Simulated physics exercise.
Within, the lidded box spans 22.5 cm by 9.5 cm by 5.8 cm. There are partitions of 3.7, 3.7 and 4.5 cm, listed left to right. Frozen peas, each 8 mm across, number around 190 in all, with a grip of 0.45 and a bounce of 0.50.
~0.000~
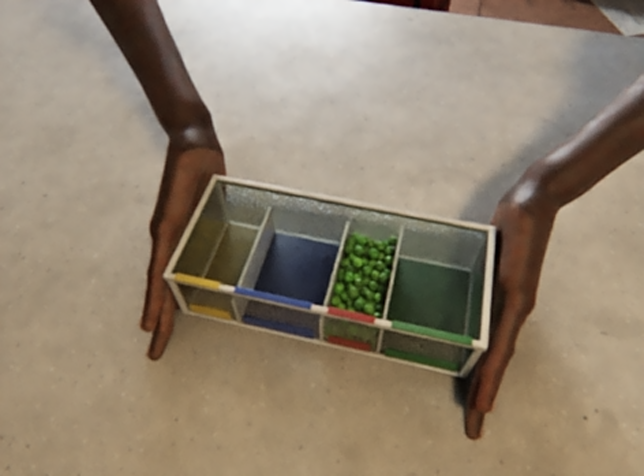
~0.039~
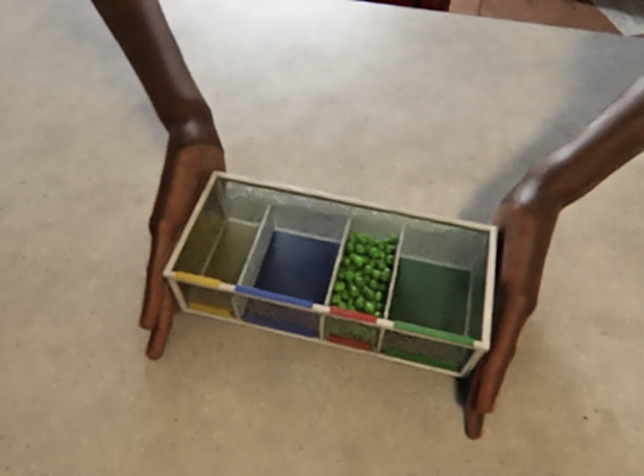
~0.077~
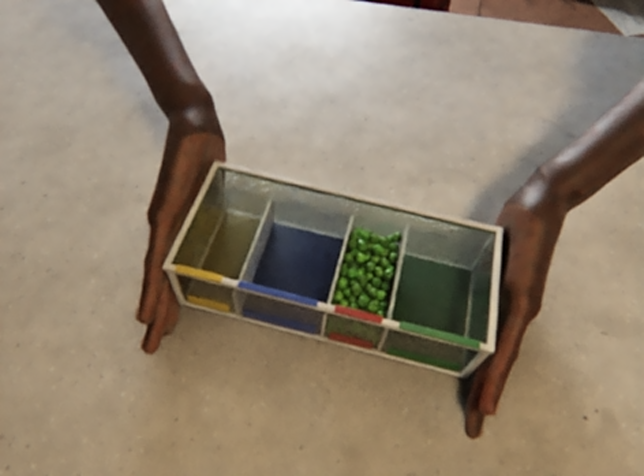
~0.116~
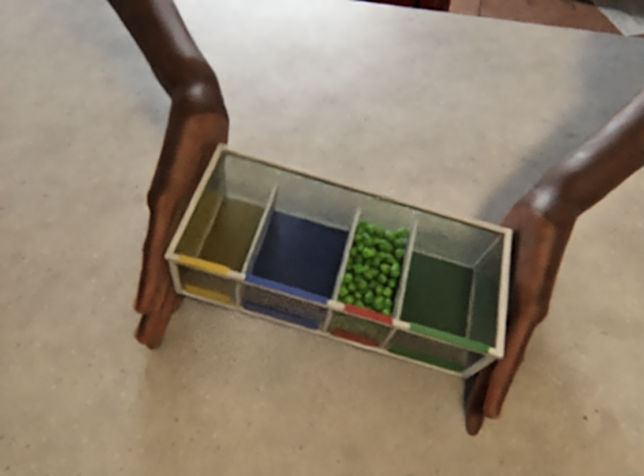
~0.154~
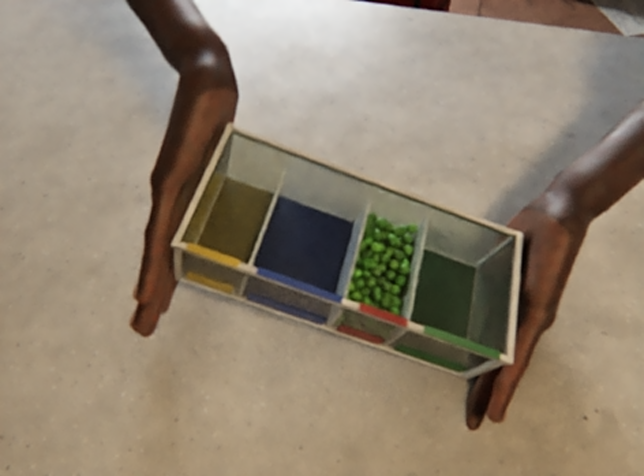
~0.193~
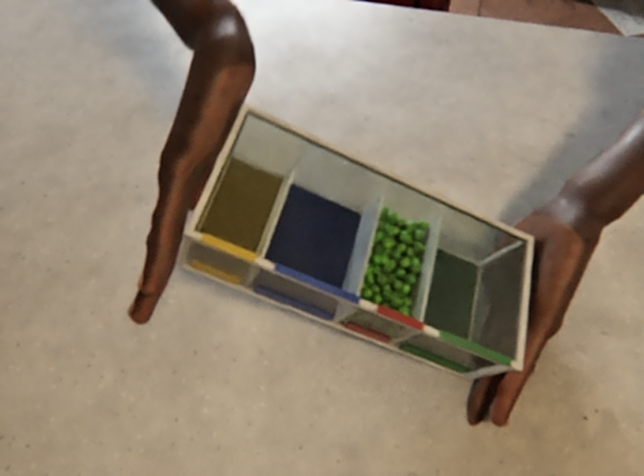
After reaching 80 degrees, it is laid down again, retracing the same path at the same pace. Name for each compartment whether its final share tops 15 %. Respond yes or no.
Red: Yes; blue: No; green: No; yellow: No.
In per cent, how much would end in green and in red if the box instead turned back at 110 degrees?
Green 20 %, red 80 %.
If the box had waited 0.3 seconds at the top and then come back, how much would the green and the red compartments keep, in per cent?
Result - green: 10 %; red: 90 %.
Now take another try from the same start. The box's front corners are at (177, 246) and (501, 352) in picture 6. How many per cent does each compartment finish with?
The compartments end with red 90 per cent, blue 0 per cent, green 10 per cent and yellow 0 per cent.
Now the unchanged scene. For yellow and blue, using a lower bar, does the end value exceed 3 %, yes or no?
So yellow is a miss and blue is a miss.
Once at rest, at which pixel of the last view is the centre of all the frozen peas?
Near (366, 303).
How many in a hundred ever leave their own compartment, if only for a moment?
The share is close to 10 percent.
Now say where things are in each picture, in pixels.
Box tilt 0 degrees, front corners at (171, 275) and (480, 343); red 100 %, in the first frame.
Box tilt 1 degrees, front corners at (170, 272) and (482, 344), in the second frame.
Box tilt 4 degrees, front corners at (171, 266) and (487, 346), lowest corner right front, in the third frame.
Box tilt 10 degrees, front corners at (173, 255) and (496, 351), lowest corner right front, in the fourth frame.
Box tilt 17 degrees, front corners at (180, 243) and (506, 357), lowest corner right front, in the fifth frame.
Box tilt 24 degrees, front corners at (193, 232) and (515, 363), lowest corner right front; red 100 %. The box's pace is about 180 degrees a second, in the sixth frame.
After 0.61 s, tilt 78 degrees; red 95 %, green 5 %.
After 0.89 s, tilt 32 degrees; red 90 %, green 10 %.
After 1.28 s, tilt 0 degrees; red 90 %, green 10 %.
At rest (1.7 s), red 90 %, blue 0 %, green 10 %, yellow 0 %.
